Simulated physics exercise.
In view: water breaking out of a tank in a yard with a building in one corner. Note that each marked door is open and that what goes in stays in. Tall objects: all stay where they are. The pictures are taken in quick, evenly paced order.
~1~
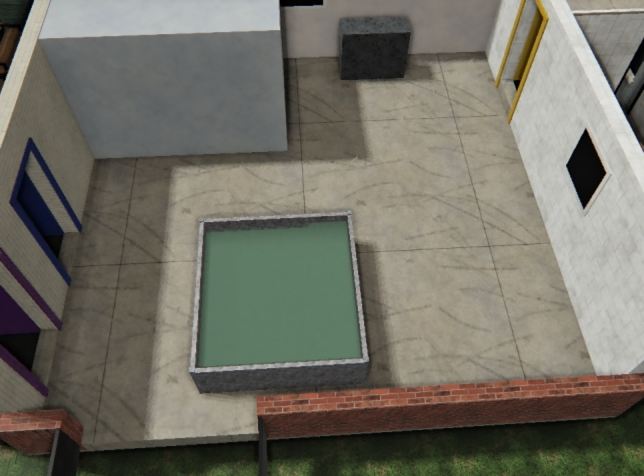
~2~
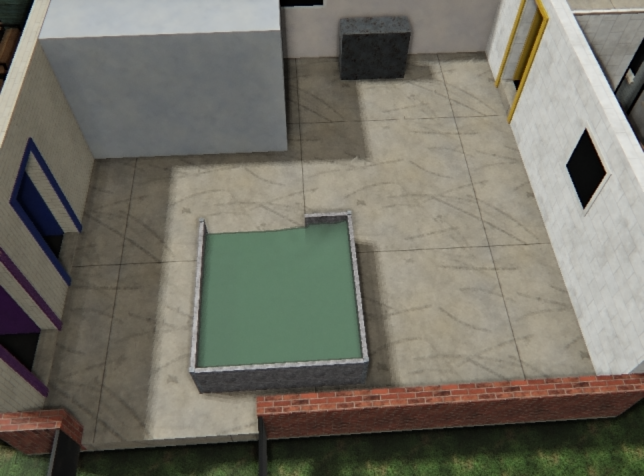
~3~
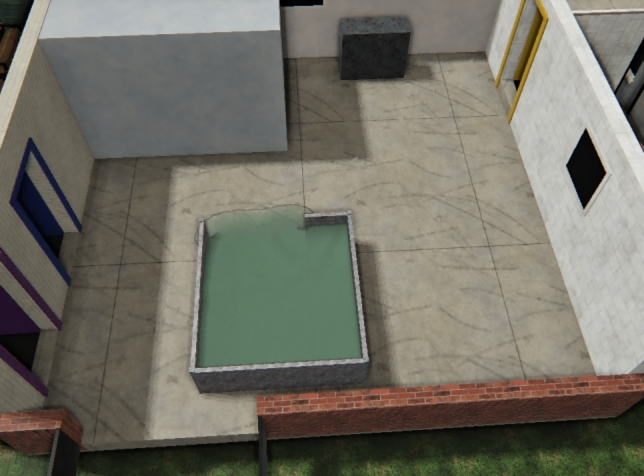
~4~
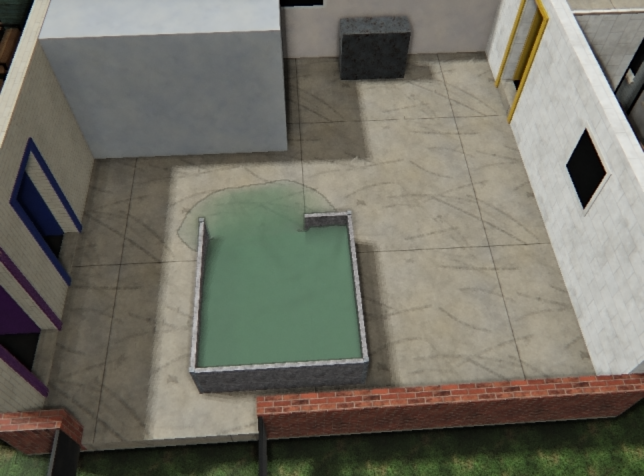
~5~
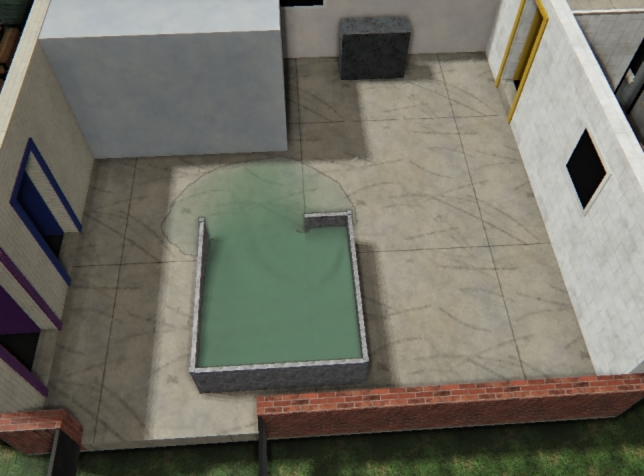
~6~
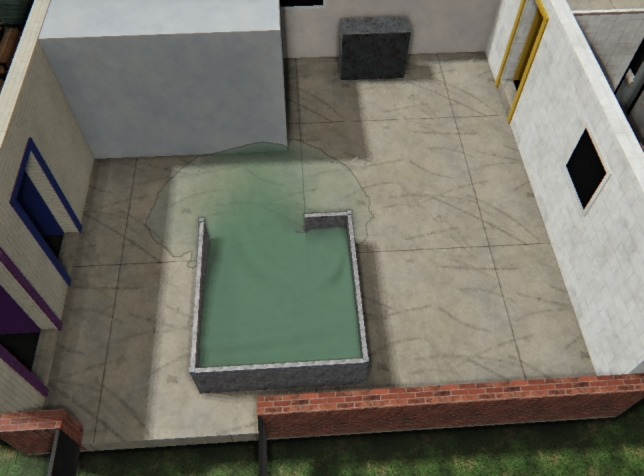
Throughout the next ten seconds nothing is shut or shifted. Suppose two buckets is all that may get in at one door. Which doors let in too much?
Result: The yellow door will be within bounds; the purple door will be within bounds; the blue door will be over the limit.
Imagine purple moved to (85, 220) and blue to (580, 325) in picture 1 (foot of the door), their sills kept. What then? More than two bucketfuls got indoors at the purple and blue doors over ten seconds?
First the purple door, which crosses the line, then the blue door, which stays on the safe side.
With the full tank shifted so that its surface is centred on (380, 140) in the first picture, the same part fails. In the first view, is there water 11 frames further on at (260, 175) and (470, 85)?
Bone-dry, soaked.
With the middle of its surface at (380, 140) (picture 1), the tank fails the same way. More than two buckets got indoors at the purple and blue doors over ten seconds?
Result - purple door: Falls short; blue door: Falls short.
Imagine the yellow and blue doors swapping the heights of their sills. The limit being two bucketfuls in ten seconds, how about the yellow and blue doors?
The yellow door overshoots the limit, while the blue door falls short of it.
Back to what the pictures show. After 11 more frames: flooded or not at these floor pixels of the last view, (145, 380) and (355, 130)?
Taking them as listed, I'd call them not wet and soaked.
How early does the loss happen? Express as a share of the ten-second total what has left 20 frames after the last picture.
Roughly 0 %.
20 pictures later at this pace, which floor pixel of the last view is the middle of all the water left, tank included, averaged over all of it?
That comes out near (271, 217).
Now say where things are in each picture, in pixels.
The open tank at (278, 288) is whole and still, in the first picture.
Water pours out on the open tank's far side and has run to a hidden place, in the second picture.
Water pours out on the open tank's far side and has run to a hidden place, in the third picture.
Water pours out on the open tank's far side and has run to (295, 186), in the fourth picture.
Water pours out on the open tank's far side and has run to (284, 161), in the fifth picture.
The front is at (296, 143), out from the gap on the open tank's far side, in the sixth picture.
A moment on, water covers 20 % of the floor; the yellow door not reached, the purple door not reached, the blue door not reached.
Next, water covers 30 % of the floor; the yellow door not reached, the purple door not reached, the blue door not reached.
Then, water covers 60 % of the floor; the yellow door wet at the sill, nothing in, the purple door wet at the sill, nothing in, the blue door under two buckets in.
Later, water covers 75 % of the floor; the yellow door wet at the sill, nothing in, the purple door wet at the sill, nothing in, the blue door over two buckets in.
In the end, water covers 95 % of the floor; the yellow door wet at the sill, nothing in, the purple door under two buckets in, the blue door far over two buckets in.
